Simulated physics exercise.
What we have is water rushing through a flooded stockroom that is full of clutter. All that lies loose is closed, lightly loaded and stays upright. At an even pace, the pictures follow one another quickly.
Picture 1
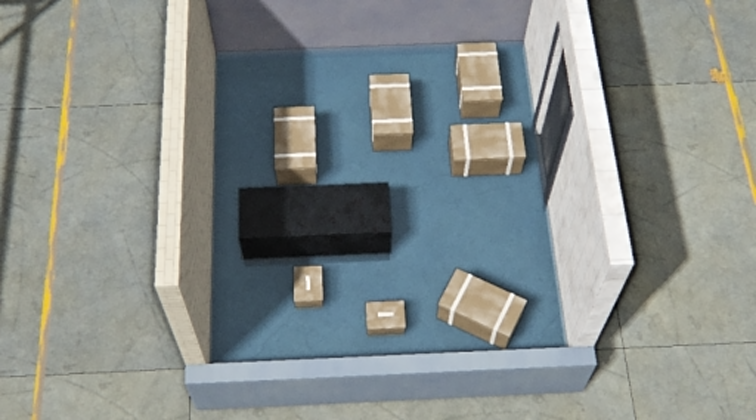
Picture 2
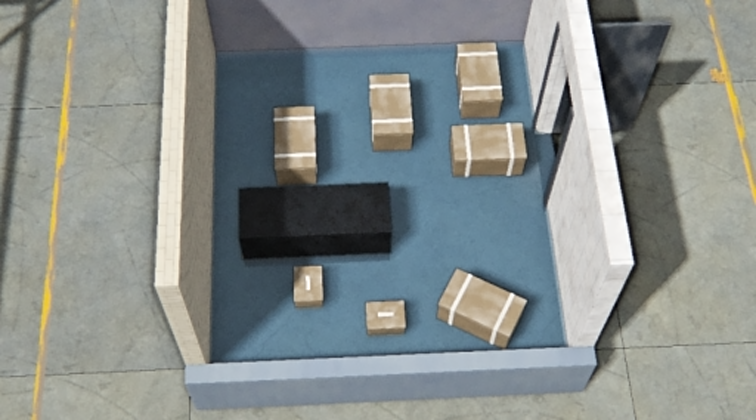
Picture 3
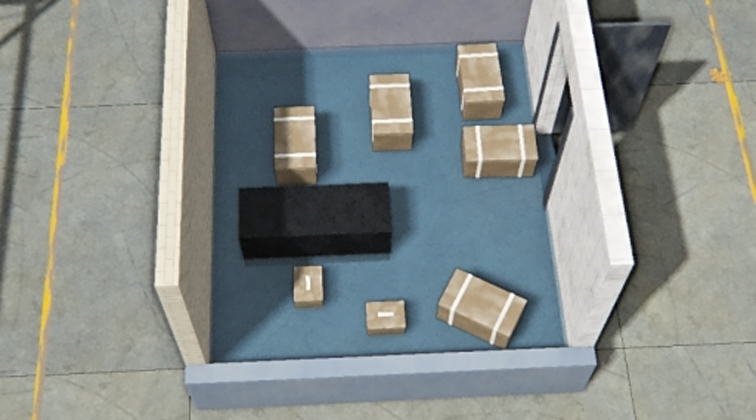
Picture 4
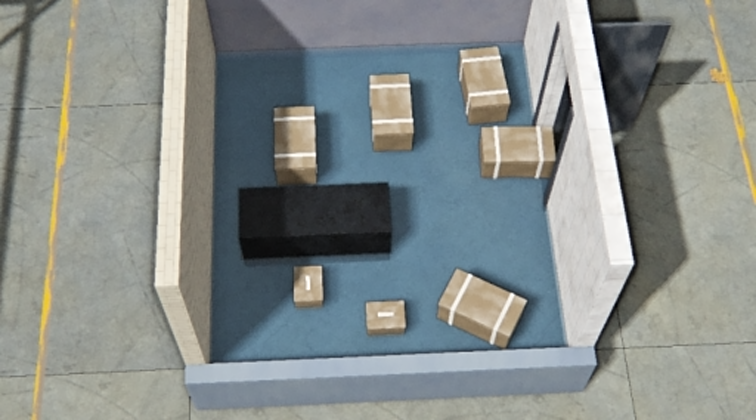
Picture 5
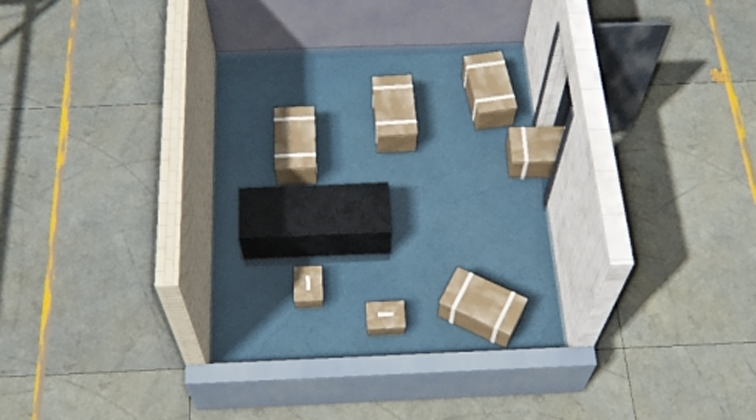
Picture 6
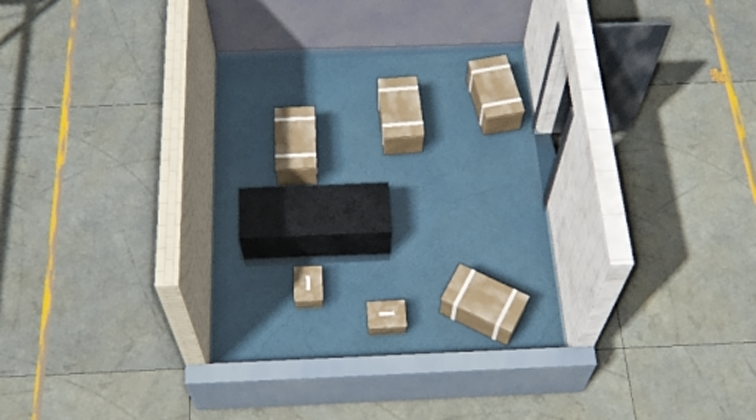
A small, roofless room with pale walls and a blue floor stands on grey concrete, seen from high above by a still camera. Seven brown boxes with white bands or labels lie around a long black block left of centre. A dark door swings outward on the right, the nearest box slides right through the opening and out of sight, and the upper-right and upper-middle boxes shift slightly.
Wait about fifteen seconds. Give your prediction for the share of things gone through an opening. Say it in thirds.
It falls in the central third.
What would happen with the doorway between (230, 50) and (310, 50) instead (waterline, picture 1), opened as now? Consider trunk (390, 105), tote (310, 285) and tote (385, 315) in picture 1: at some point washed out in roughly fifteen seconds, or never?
One by one as named: Gets away, doesn't escape and doesn't escape.
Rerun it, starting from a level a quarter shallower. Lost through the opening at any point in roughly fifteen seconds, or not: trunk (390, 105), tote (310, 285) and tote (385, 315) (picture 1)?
Object by object: Carried off; trapped; trapped.
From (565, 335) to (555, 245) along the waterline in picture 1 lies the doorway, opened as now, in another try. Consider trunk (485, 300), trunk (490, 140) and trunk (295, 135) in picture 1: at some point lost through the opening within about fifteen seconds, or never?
As listed: Carried outside, through, stays.
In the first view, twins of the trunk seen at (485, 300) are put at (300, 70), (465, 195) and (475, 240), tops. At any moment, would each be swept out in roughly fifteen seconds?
Remains, exits, exits.
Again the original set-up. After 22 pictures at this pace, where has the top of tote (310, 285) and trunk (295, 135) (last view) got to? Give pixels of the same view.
First near (374, 280), second near (365, 139).
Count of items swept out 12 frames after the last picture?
That makes 2.
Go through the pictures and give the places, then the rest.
A trunk at (480, 71) floats; a trunk at (391, 103), afloat; 0 of 7 have shifted, in the first frame.
A trunk at (480, 71) floats; a trunk at (391, 103) floats; 0 of 7 have shifted, in the second frame.
A trunk at (481, 72), afloat; a trunk at (391, 103), afloat; 1 of 7 have shifted, in the third frame.
A trunk at (485, 76), afloat, close to its start; a trunk at (391, 103), afloat; 2 of 7 have shifted, in the fourth frame.
A trunk at (490, 81) floats, close to its start; a trunk at (395, 105), afloat, close to its start; 2 of 7 have shifted, in the fifth frame.
A trunk at (496, 86) floats, close to its start; a trunk at (401, 106) floats, close to its start; 4 of 7 have shifted, in the sixth frame.
A moment on, 1 of 7 are out; 6 afloat.
Next, 2 of 7 are out; 5 afloat.
Later, 3 of 7 are out; 4 afloat.
In the end, 4 of 7 are out; 3 afloat.
